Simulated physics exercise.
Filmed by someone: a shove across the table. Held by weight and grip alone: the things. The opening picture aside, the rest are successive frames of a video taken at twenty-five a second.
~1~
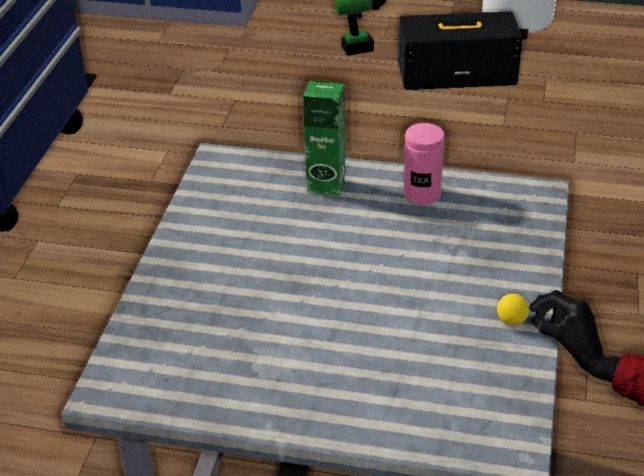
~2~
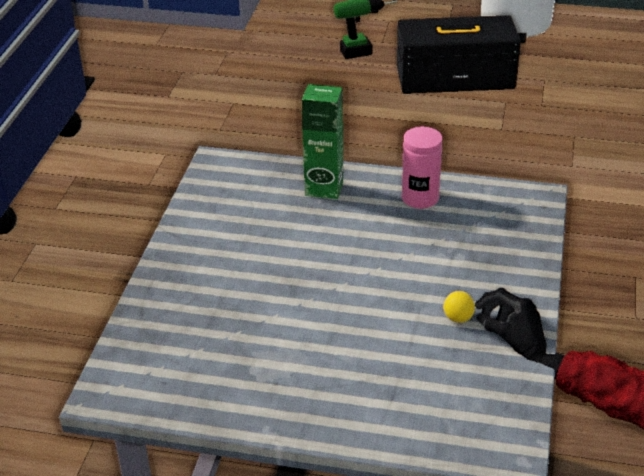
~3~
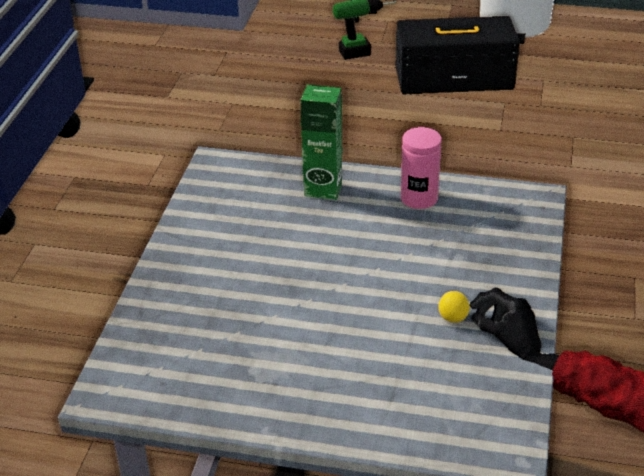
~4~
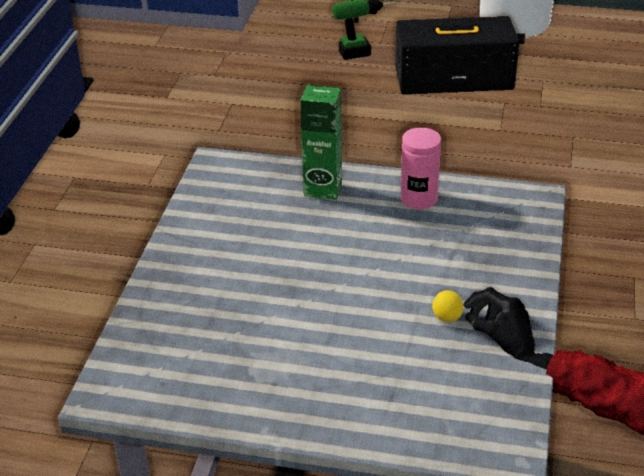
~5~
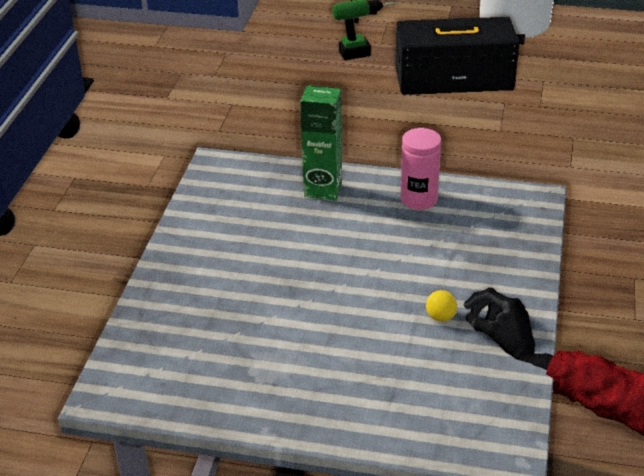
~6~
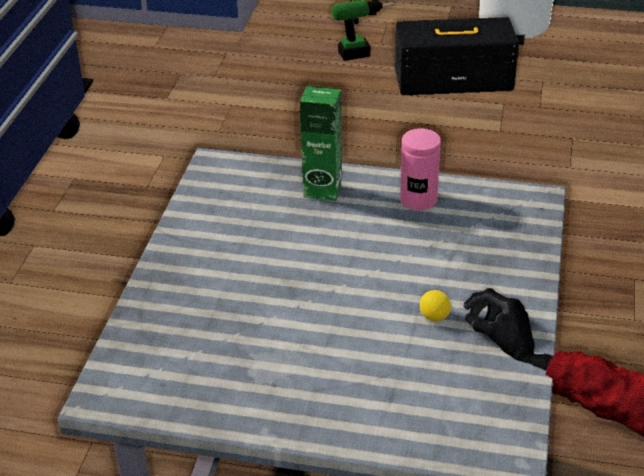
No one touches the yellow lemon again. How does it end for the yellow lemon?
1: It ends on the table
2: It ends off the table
(1) It ends on the table.
Then, 0.10 s on from there, yellow lemon shifted about its own width near (423, 304).
Then, 0.20 s on from there, yellow lemon shifted about its own width near (414, 304).
Then, 0.40 s on from there, yellow lemon shifted about its own width near (406, 303).
In the end, moved from the start, yellow lemon. At the end, from the last picture's camera, yellow lemon near (406, 303).
